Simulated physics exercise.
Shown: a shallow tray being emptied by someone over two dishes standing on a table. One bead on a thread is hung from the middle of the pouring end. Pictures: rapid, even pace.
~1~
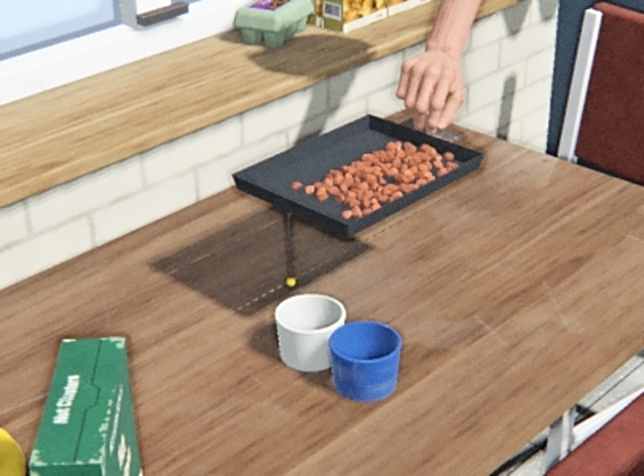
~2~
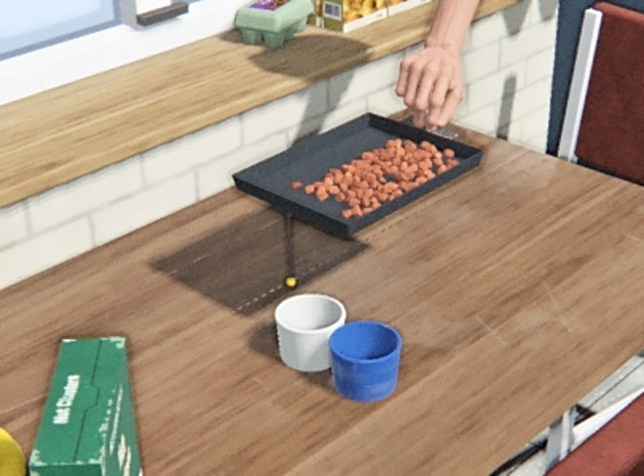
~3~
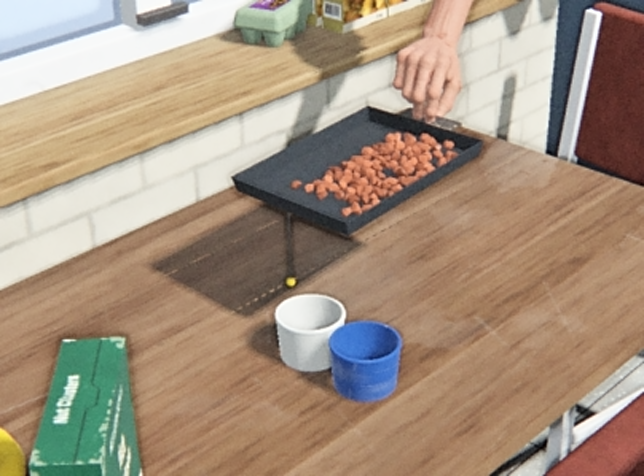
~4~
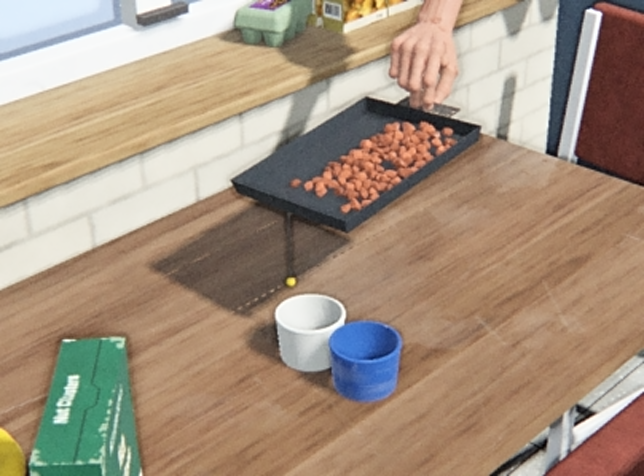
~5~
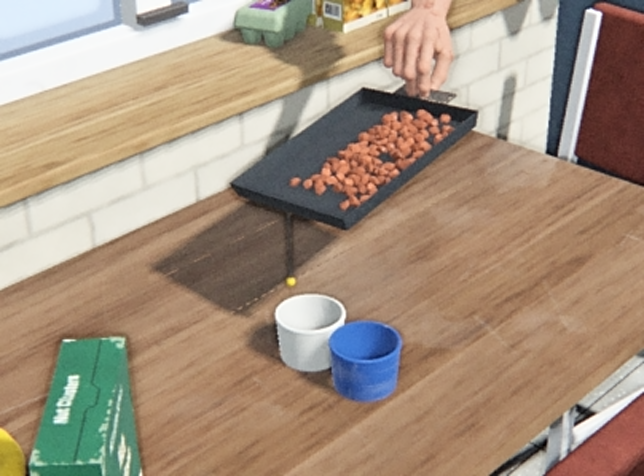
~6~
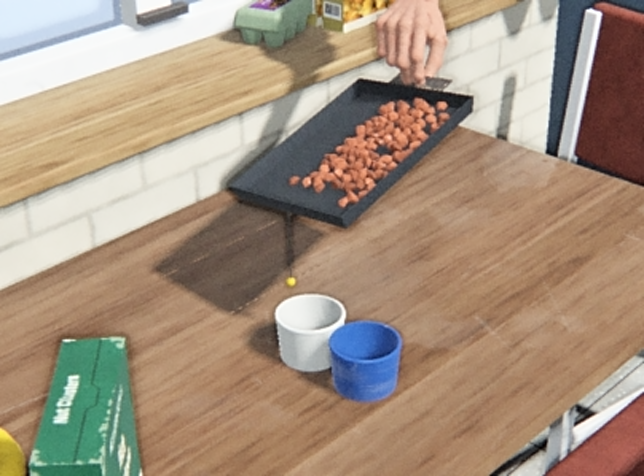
A hand slowly raises the far end of a dark tray of reddish bits above two cups.
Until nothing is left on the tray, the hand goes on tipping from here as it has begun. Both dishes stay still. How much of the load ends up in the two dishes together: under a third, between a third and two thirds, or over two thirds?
In the end the dishes will hold only a small part, not even a third of the load.
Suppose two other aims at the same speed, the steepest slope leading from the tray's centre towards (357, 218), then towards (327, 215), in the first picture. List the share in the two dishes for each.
Around 50 percent for the first aim and around 70 percent for the second.
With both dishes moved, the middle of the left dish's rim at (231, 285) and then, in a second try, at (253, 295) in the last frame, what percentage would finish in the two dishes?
About 60 per cent, then about 30 per cent.
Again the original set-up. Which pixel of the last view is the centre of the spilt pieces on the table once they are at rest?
Their resting centre is at about (213, 316).
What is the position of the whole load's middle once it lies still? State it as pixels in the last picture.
Near pixel (213, 316).
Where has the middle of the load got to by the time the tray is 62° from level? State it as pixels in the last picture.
Near (260, 187).
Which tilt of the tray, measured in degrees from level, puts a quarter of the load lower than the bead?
Roughly 75 degrees at that moment.
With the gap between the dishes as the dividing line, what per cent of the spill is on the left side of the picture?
It amounts to some 100 percent.
Soon after the last picture, tray tipped steeply; nearly all on the tray; a small part in the air.
A little later, tray tipped past a quarter turn; about a third on the tray; about half outside both; a small part in the air.
Later still, tray tipped past a quarter turn; all outside both.
At rest, tray tipped past a quarter turn; none in the right dish; none in the left dish; all outside both.
